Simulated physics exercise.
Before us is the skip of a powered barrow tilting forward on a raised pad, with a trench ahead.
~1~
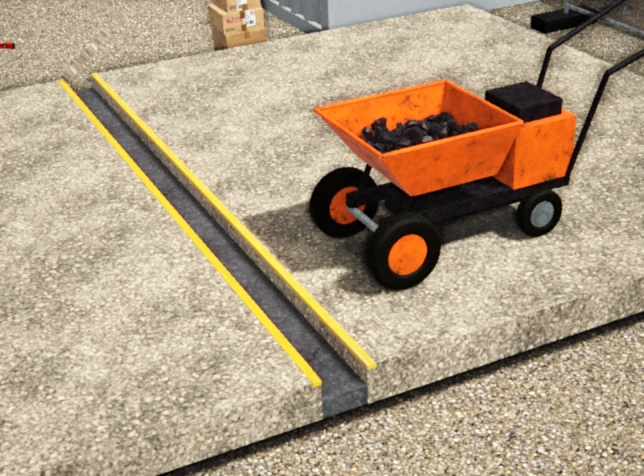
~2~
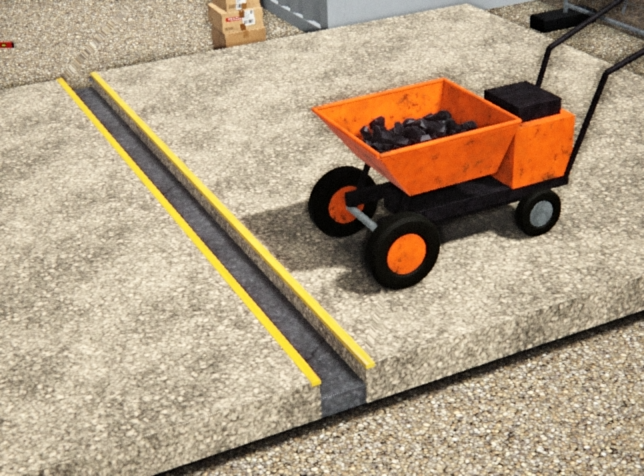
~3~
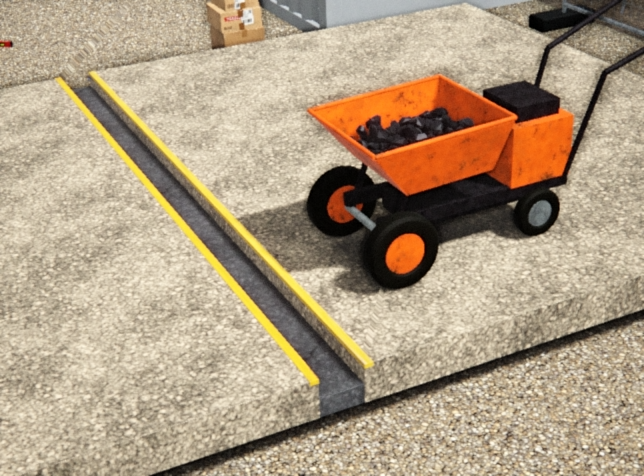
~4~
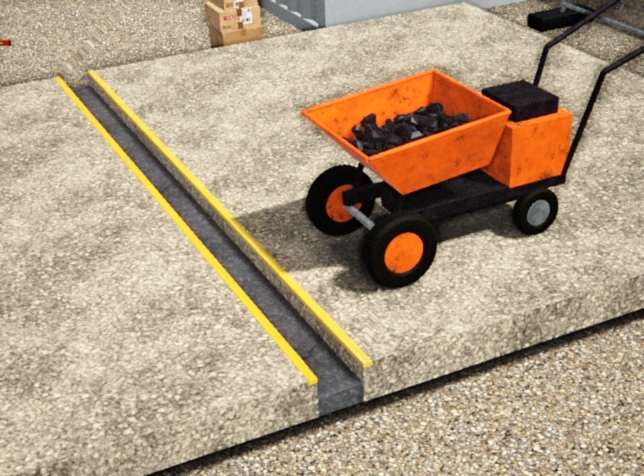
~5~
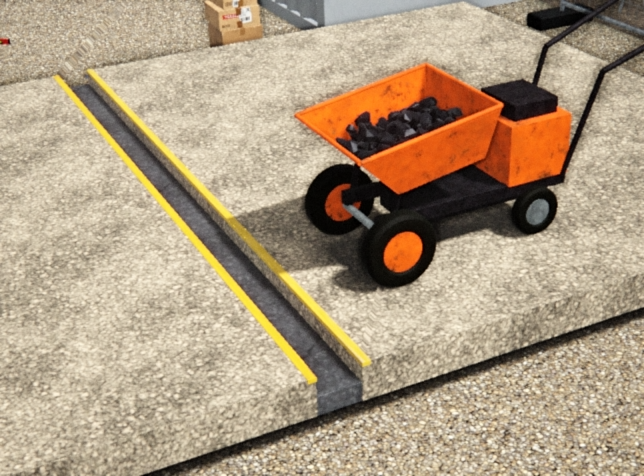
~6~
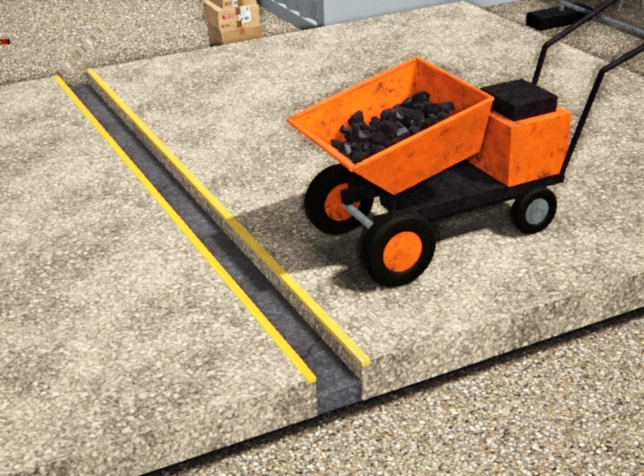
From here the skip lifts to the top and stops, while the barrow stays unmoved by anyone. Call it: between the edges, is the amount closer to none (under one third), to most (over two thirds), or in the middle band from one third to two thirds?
In the middle band.
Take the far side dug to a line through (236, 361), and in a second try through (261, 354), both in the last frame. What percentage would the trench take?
You'd get 100 in a hundred the first time and 80 in a hundred the second.
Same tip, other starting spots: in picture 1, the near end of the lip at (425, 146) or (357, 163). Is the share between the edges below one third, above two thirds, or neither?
Try 1, over two thirds; try 2, below one third.
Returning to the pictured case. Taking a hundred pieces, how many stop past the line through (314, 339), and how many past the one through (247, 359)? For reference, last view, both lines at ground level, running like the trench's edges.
I'd say some 80 in a hundred, and after that 30 in a hundred.
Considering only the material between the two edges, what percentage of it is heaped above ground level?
Roughly 5 %.
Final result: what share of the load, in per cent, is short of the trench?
About 0 %.
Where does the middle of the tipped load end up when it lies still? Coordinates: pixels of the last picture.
Resting centre, last picture - approx. (233, 290).
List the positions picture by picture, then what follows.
Lip of the skip at (381, 157), level; top of the load at (424, 138), lumps of coal; first edge of the trench at (343, 334); far edge at (290, 350), the trench under half as wide as the skip, and about half as deep as wide, in the first picture.
Lip of the skip at (379, 157), level; top of the load at (422, 137), in the second picture.
Lip of the skip at (375, 158), tipped barely; top of the load at (417, 124), in the third picture.
Lip of the skip at (368, 160), tipped barely; top of the load at (433, 125), in the fourth picture.
Lip of the skip at (360, 164), tipped a little; top of the load at (434, 114), in the fifth picture.
Lip of the skip at (352, 169), tipped a little; top of the load at (426, 110); first edge of the trench at (337, 331); far edge at (285, 347), in the sixth picture.
Soon after the last picture, skip tipped steeply; all in the skip.
A little later, skip tipped right over; nearly all in the skip; a small part in or heaped over the trench; a stray few beyond it.
Later still, skip tipped right over; a stray few in the skip; about a third in or heaped over the trench; about half beyond it.
At rest, skip tipped right over; about half in or heaped over the trench; about half beyond it.
